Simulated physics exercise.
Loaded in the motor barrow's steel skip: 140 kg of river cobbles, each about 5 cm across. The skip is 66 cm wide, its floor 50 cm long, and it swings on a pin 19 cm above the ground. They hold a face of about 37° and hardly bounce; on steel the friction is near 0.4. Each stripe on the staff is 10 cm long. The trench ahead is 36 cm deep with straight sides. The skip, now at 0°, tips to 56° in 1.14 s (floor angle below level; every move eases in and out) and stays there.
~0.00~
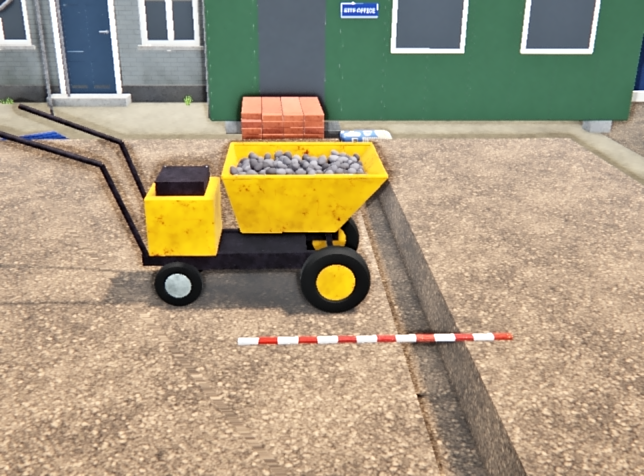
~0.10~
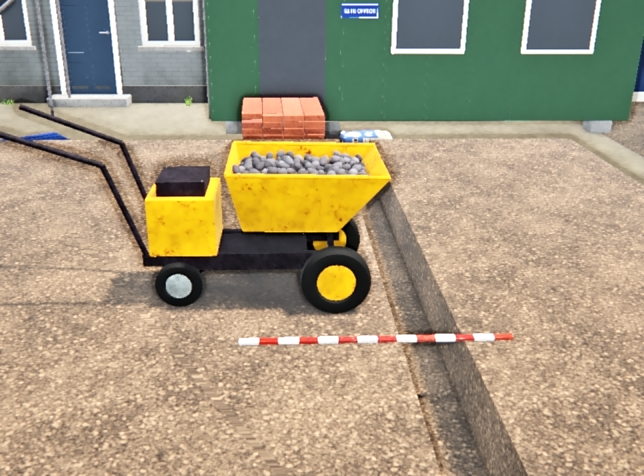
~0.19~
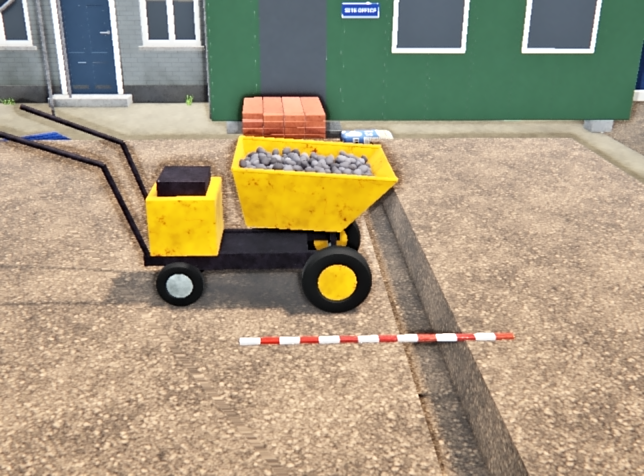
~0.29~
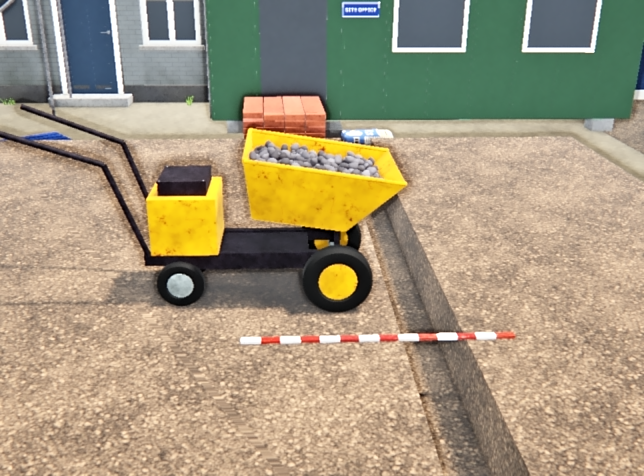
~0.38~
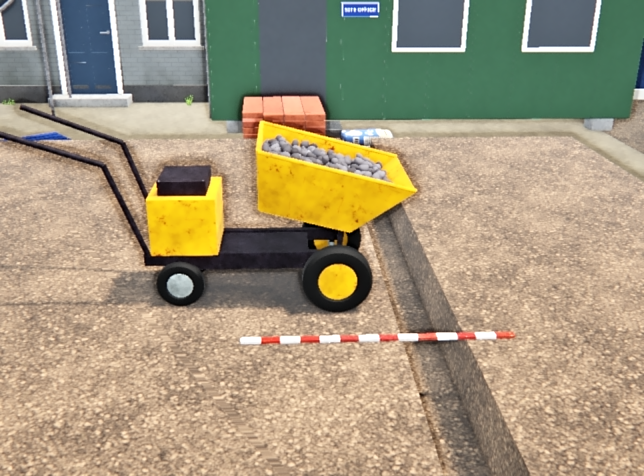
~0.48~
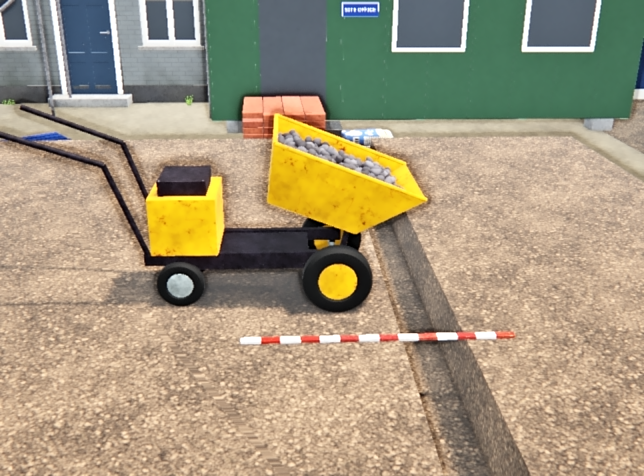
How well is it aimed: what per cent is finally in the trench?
Roughly 11 per cent ends in the trench.
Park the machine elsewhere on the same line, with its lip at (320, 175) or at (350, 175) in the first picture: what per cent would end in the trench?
First some 55, then 40 per cent.
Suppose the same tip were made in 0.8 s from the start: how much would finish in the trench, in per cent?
In that case some 10 per cent.
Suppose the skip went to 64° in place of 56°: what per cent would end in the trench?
It would be near 20 per cent.
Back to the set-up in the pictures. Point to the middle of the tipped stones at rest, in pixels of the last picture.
Around (471, 282).
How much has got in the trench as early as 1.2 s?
Some 0 per cent.
After 0.9 s the floor is at 48°; 100 % in the skip; the foremost stones are at (434, 220).
After 1.2 s the floor is at 56°; 91 % in the skip, 9 % past the trench; the foremost stones are at (491, 286).
After 1.6 s the floor is at 56°; 72 % in the skip, 28 % past the trench; the foremost stones are at (548, 285).
After 3.5 s the floor is at 56°; 48 % in the skip, 11 % in the trench, 41 % past the trench; the foremost stones are at (601, 281).
